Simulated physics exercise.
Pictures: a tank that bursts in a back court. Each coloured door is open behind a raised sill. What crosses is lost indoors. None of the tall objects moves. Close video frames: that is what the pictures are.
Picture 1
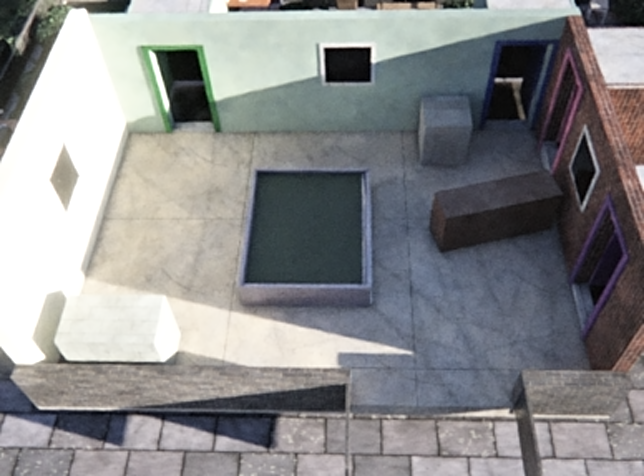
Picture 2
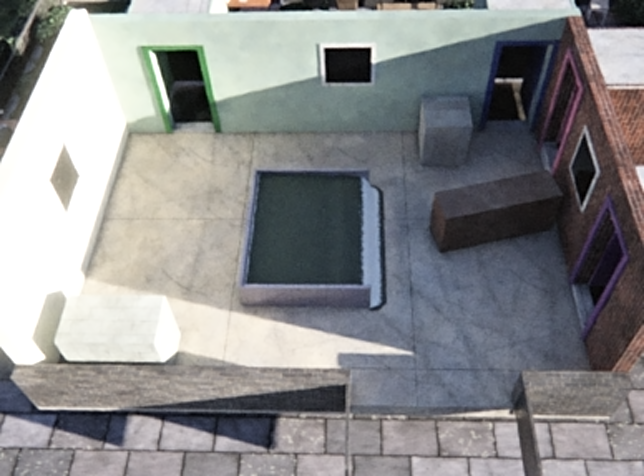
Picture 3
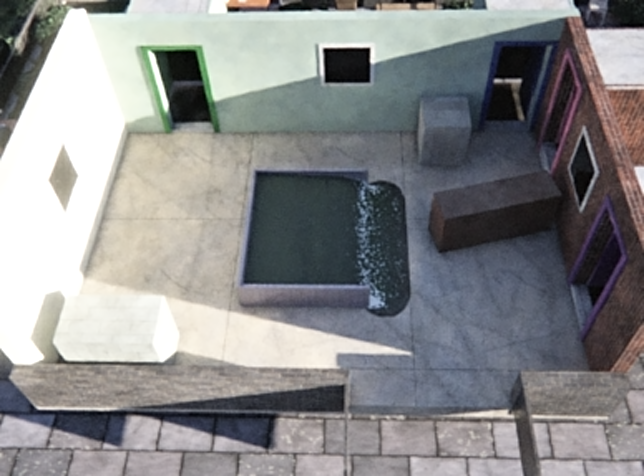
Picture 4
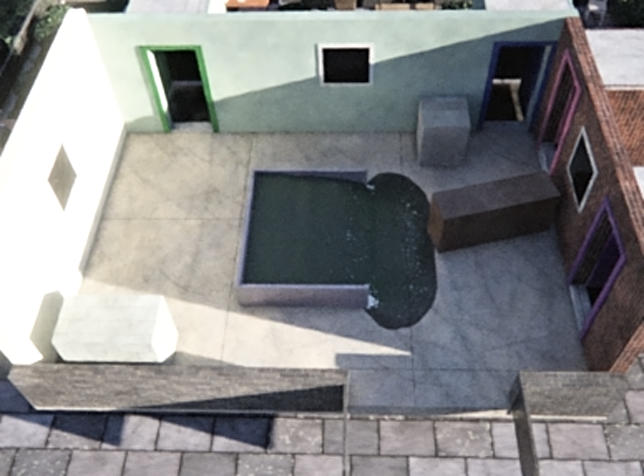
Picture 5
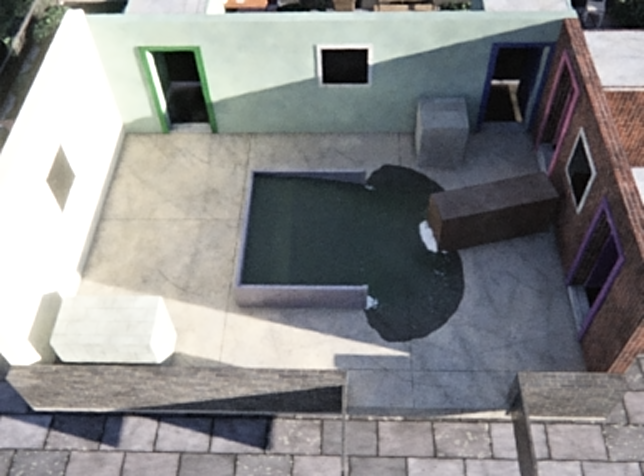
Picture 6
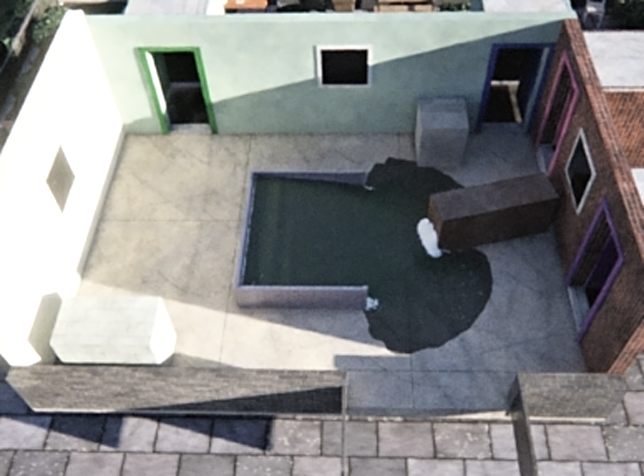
In the video, dark water in a raised rectangular tank in a walled courtyard bursts out through the right side, spreads across the paved floor in a widening pool, and foams white against the end of a long brown block.
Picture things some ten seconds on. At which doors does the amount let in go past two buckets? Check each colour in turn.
One by one: The green door will not top two buckets, the blue door will top two buckets, the purple door will top two buckets, the pink door will not top two buckets.
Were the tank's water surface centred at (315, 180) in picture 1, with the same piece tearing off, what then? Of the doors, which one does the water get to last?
That would be the green one.
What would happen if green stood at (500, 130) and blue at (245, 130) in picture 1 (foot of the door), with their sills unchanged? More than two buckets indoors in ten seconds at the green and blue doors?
Taking them in turn, the green door crosses the limit and the blue door remains below the limit.
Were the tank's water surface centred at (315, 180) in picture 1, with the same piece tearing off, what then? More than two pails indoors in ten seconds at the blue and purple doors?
I'd say the blue one tops the threshold while the purple one remains below.
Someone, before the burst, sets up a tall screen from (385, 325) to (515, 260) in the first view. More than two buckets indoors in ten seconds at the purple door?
Purple door: Undershoots.
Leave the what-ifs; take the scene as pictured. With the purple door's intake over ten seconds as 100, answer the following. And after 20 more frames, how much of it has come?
My guess is about 70 %.
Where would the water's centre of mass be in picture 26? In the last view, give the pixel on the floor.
I'd say near (440, 247).
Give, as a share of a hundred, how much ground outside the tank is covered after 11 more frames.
About 40 per cent.
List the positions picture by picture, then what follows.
The first picture shows still water in the tank at (308, 226).
In the second picture, the front is at (374, 189), out from the gap at (366, 238).
In the third picture, water pours out at (365, 239) and has run to (385, 185).
In the fourth picture, the front is at (411, 319), out from the gap at (364, 240).
In the fifth picture, water pours out at (363, 241) and has run to (431, 183).
In the sixth picture, the front is at a hidden place, out from the gap at (363, 242).
A moment on, water covers 30 % of the floor; the green door not reached, the blue door not reached, the purple door wet at the sill, nothing in, the pink door not reached.
Next, water covers 40 % of the floor; the green door not reached, the blue door not reached, the purple door over two buckets in, the pink door wet at the sill, nothing in.
Then, water covers 40 % of the floor; the green door not reached, the blue door far over two buckets in, the purple door over two buckets in, the pink door wet at the sill, nothing in.
Later, water covers 50 % of the floor; the green door not reached, the blue door far over two buckets in, the purple door far over two buckets in, the pink door wet at the sill, nothing in.
In the end, water covers 75 % of the floor; the green door wet at the sill, nothing in, the blue door far over two buckets in, the purple door far over two buckets in, the pink door wet at the sill, nothing in.
